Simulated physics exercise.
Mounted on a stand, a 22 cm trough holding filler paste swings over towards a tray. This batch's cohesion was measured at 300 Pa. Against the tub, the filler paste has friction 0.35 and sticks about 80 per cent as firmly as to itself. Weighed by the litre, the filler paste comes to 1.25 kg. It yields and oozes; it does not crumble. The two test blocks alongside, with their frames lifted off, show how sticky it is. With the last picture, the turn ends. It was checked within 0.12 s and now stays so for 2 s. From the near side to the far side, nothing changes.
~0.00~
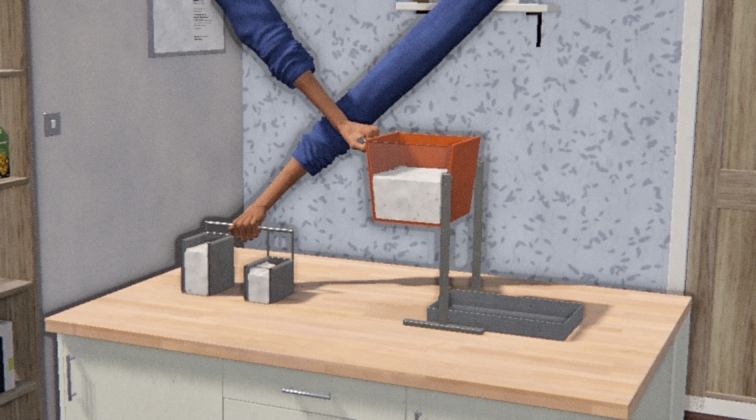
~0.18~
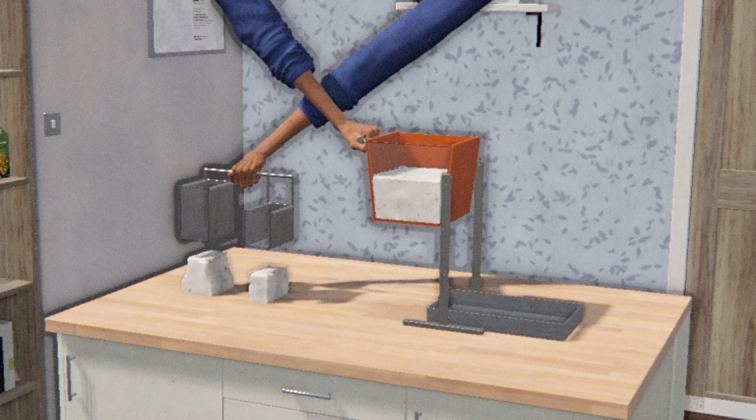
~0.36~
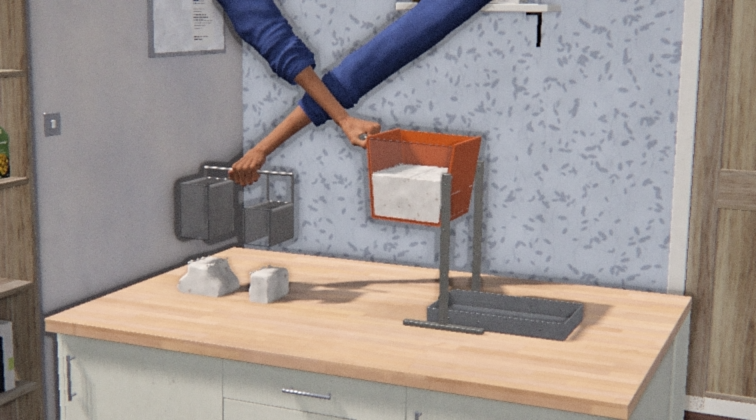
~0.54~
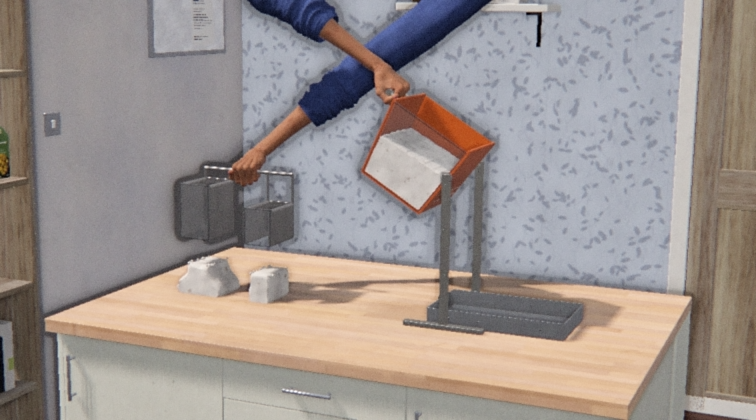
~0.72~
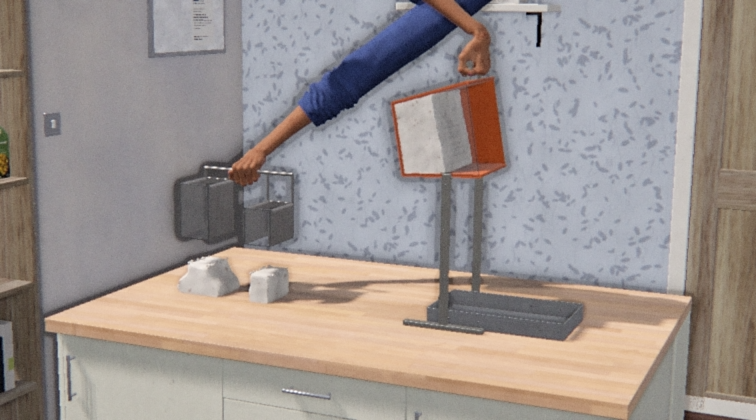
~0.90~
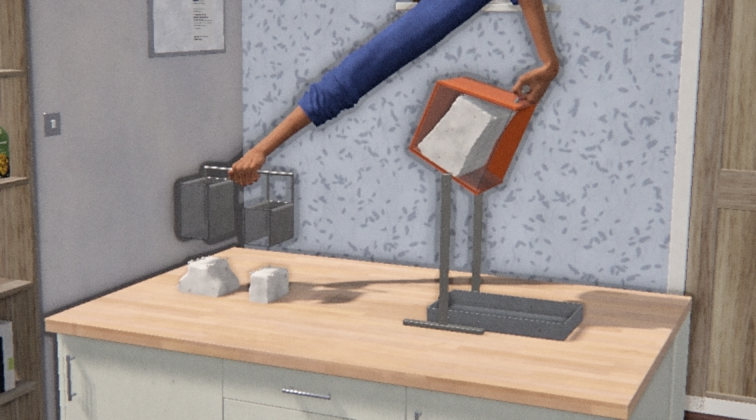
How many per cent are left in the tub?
About 0 %.
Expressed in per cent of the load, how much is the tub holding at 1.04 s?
Around 45 per cent.
After 1.04 s, the tub is at 113 degrees and holds 46 %.
After 1.21 s, the tub is at 113 degrees and holds 0 %.
After 1.38 s, the tub is at 113 degrees and holds 0 %.
After 1.55 s, the tub is at 113 degrees and holds 0 %.
After 2.90 s, the tub is at 113 degrees and holds 0 %.
